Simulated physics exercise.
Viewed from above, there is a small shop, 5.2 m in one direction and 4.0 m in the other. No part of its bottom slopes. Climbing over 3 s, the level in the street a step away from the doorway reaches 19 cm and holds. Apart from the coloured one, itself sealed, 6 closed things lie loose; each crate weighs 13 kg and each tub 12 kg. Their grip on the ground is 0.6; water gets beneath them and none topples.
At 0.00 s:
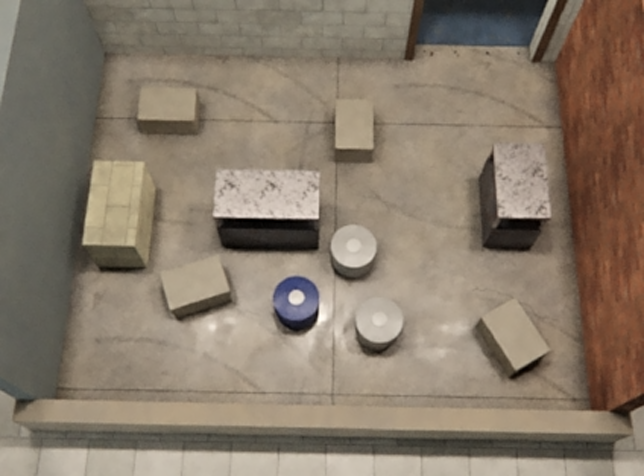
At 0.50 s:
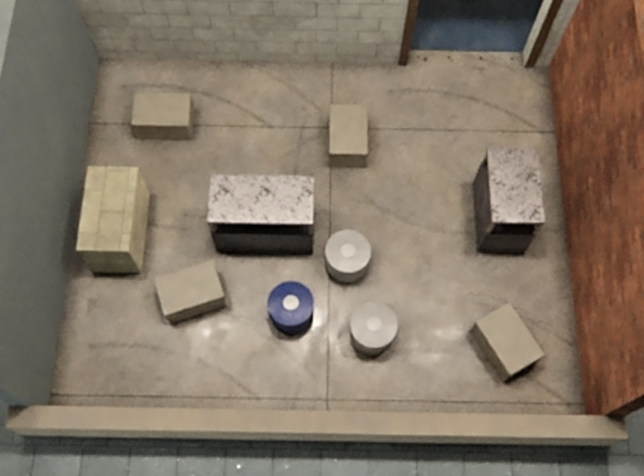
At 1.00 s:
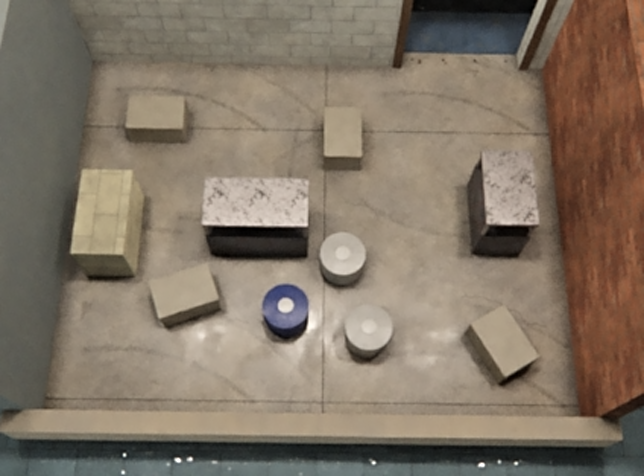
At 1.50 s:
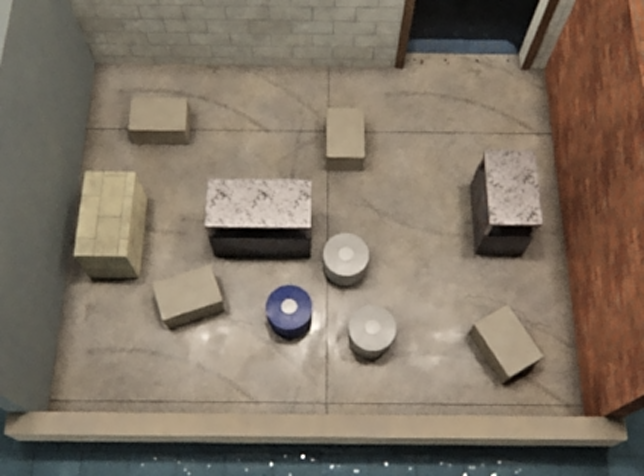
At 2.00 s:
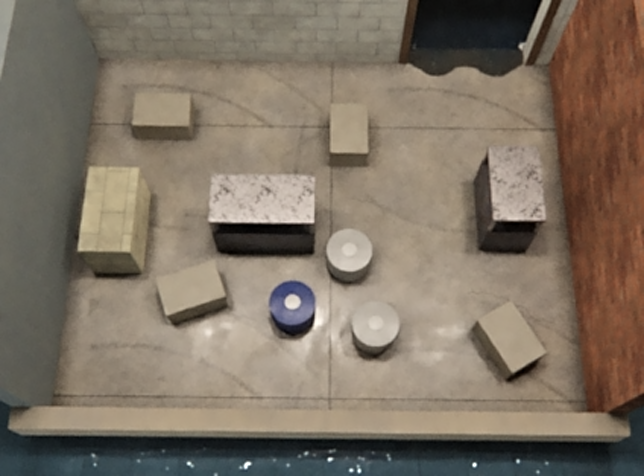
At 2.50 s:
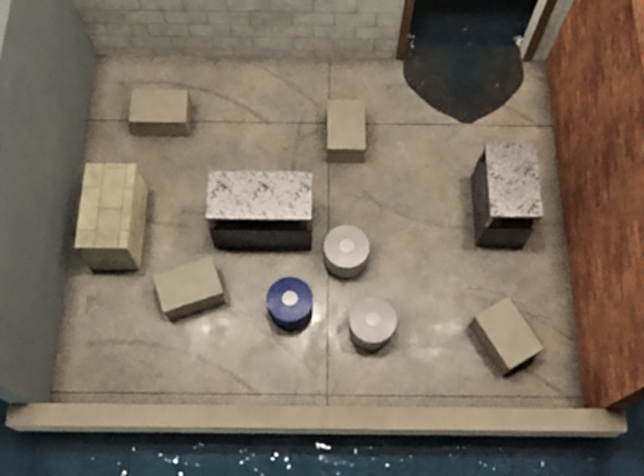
Dark water rose outside the low front wall of a small shop seen from above, then crept in through the back doorway and spread a little across the floor, while the blue tub and everything else stayed put.
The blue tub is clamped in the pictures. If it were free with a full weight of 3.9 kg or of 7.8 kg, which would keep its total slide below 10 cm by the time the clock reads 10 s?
Neither weight.
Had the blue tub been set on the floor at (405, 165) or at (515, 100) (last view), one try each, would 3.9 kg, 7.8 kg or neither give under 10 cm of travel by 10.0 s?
Well, at the first spot no weight will do, and at the second no weight will do.
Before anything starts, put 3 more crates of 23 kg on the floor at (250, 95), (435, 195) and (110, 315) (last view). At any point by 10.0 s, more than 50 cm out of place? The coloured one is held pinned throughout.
One by one: Not far enough, too far and not far enough.
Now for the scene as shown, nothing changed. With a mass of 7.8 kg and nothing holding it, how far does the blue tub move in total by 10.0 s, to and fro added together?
About 20 cm.
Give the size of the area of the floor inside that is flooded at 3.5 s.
About 3.5 m2.
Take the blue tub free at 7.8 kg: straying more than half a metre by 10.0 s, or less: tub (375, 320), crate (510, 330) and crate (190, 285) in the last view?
Reading the three in turn gives surpassed, surpassed and not surpassed.
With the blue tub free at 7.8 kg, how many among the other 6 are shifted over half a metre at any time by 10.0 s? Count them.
The tally stands at 3.
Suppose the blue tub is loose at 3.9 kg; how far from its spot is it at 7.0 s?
I'd put it at roughly 40 cm.
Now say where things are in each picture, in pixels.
The blue tub at (296, 298) rests on the ground; water covers 0.0 m2; 0 of 7 have shifted, in the first frame.
The blue tub at (291, 303), on the bottom; 0.0 m2 under water; 0 of 7 have shifted, in the second frame.
The blue tub at (286, 306), on the bottom; water covers 0.0 m2; 0 of 7 have shifted, in the third frame.
The blue tub at (289, 307) rests on the ground; water covers 0.0 m2; 0 of 7 have shifted, in the fourth frame.
The blue tub at (292, 302) rests on the ground; 0.1 m2 under water; 0 of 7 have shifted, in the fifth frame.
The blue tub at (290, 299), on the bottom; 0.8 m2 under water; 0 of 7 have shifted, in the sixth frame.
After 3.5 s the blue tub would be 0 cm from its start with 3.9 kg and 0 cm from its start with 7.8 kg; 0 cm of water round it then.
After 4.5 s the blue tub would be 0 cm from its start with 3.9 kg and 0 cm from its start with 7.8 kg; 0 cm of water round it then.
After 7.0 s the blue tub would be 35 cm from its start with 3.9 kg and 23 cm from its start with 7.8 kg; 3 cm of water round it then.
After 10.0 s the blue tub would be 57 cm from its start with 3.9 kg and 23 cm from its start with 7.8 kg; 5 cm of water round it then.
